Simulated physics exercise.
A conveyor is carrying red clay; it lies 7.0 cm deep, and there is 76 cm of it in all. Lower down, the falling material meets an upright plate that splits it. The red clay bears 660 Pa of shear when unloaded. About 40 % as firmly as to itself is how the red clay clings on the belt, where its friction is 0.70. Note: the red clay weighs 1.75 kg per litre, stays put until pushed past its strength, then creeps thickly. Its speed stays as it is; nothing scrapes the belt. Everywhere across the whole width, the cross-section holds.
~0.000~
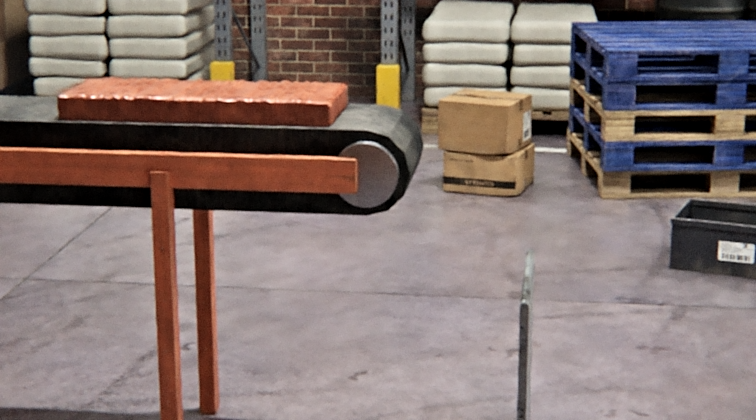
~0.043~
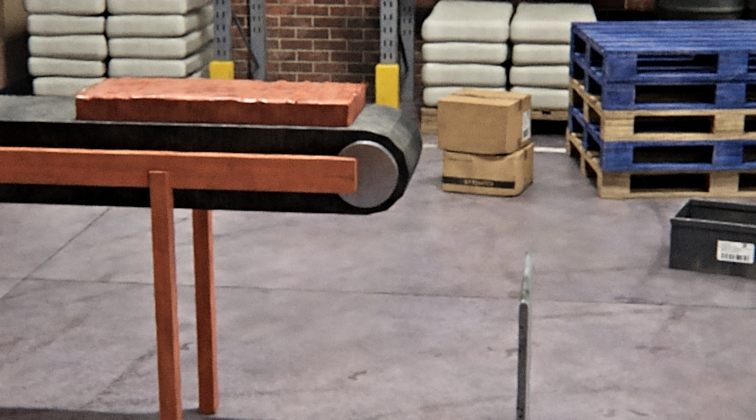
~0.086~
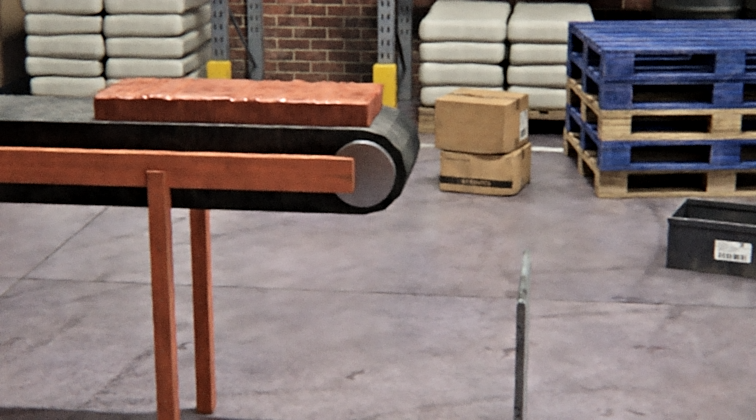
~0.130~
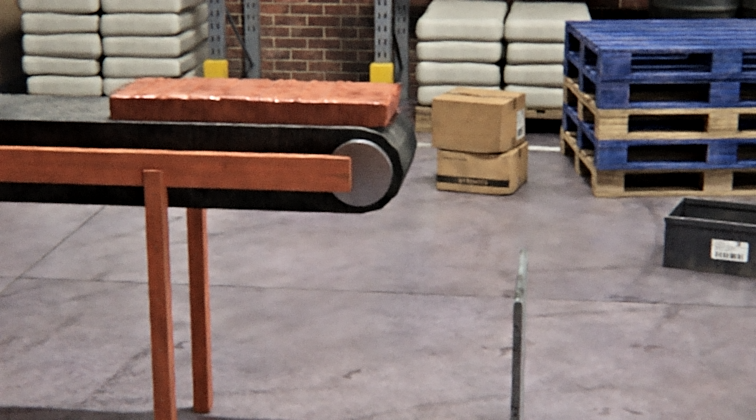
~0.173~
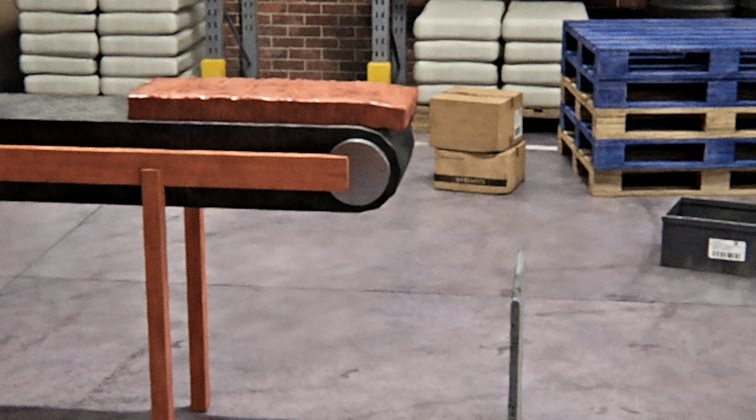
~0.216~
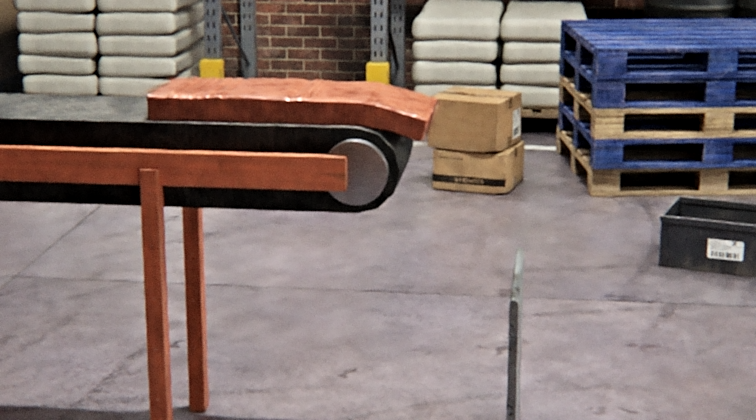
We see a slab of red clay riding rightward on a dark conveyor belt above an upright plate; its front end passes over the end roller, extends beyond it in one piece, and bends slightly downward.
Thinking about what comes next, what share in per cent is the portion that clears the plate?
It should be roughly 28 %.
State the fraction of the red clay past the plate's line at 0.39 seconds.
Near 0 % then.
After 0.39 s, 0 % is beyond the plate's line.
After 0.60 s, 9 % is beyond the plate's line.
After 0.80 s, 16 % is beyond the plate's line.
After 1.01 s, 28 % is beyond the plate's line.
After 2.17 s, 28 % is beyond the plate's line.
